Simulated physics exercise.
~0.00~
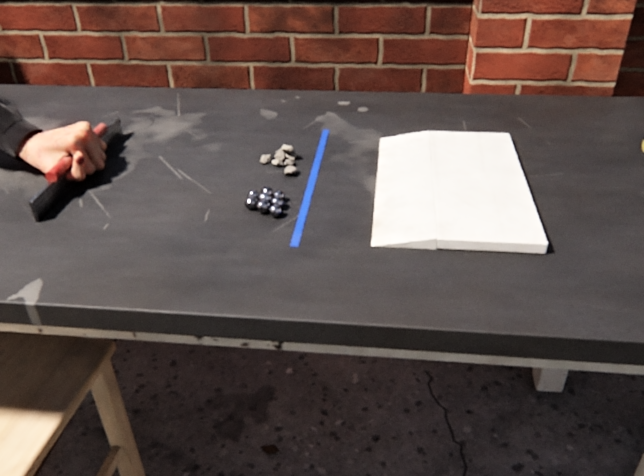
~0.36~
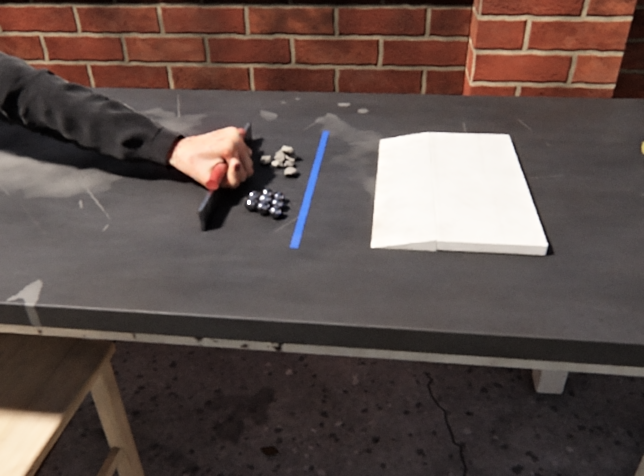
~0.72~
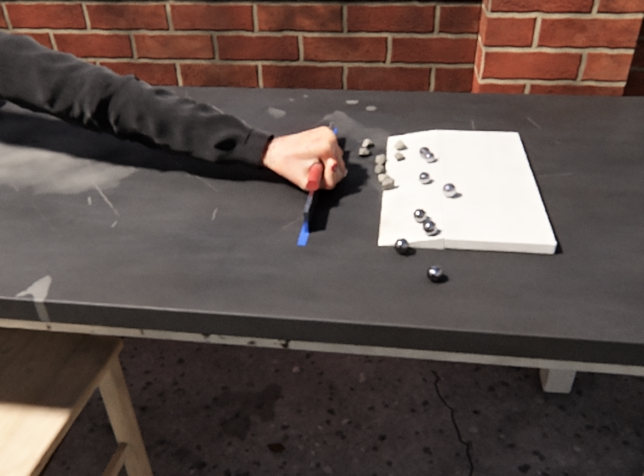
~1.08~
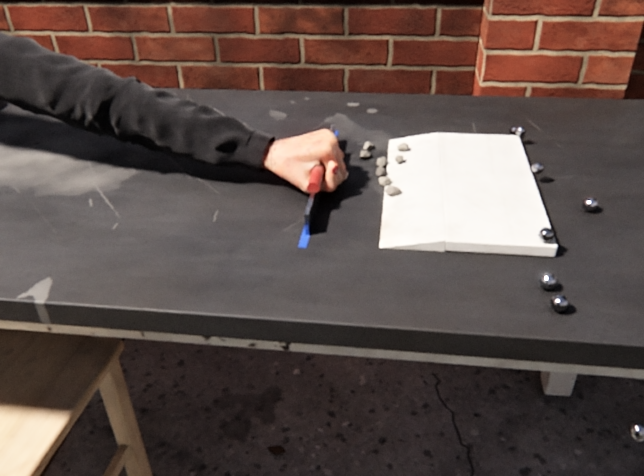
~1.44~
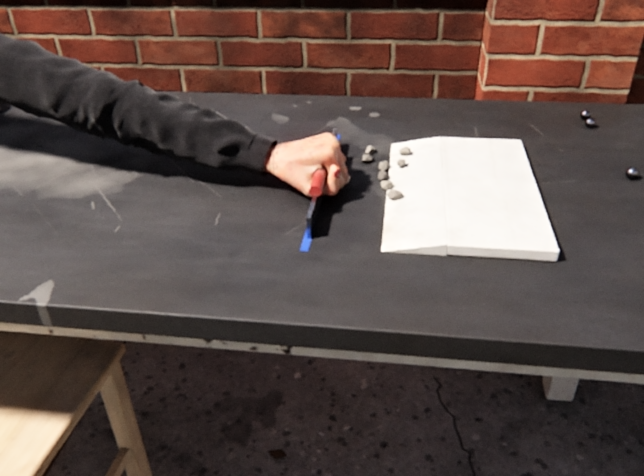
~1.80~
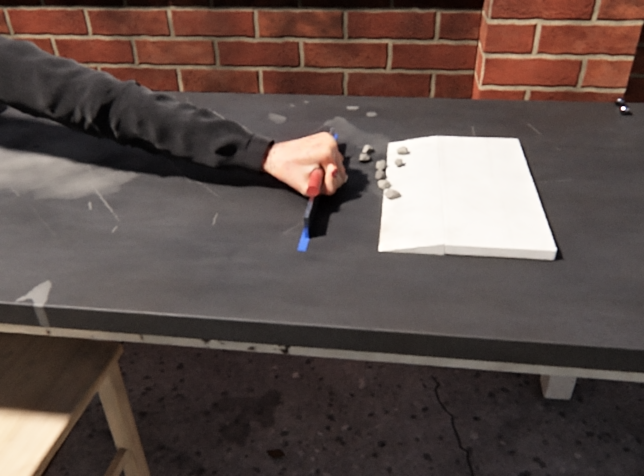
The clip shows a hand pushing a scraper rightward across a dark table into shiny balls and small grey stones, stopping at a blue tape line. The balls roll over a white slab and away, while the stones settle around its near edge, some on it.
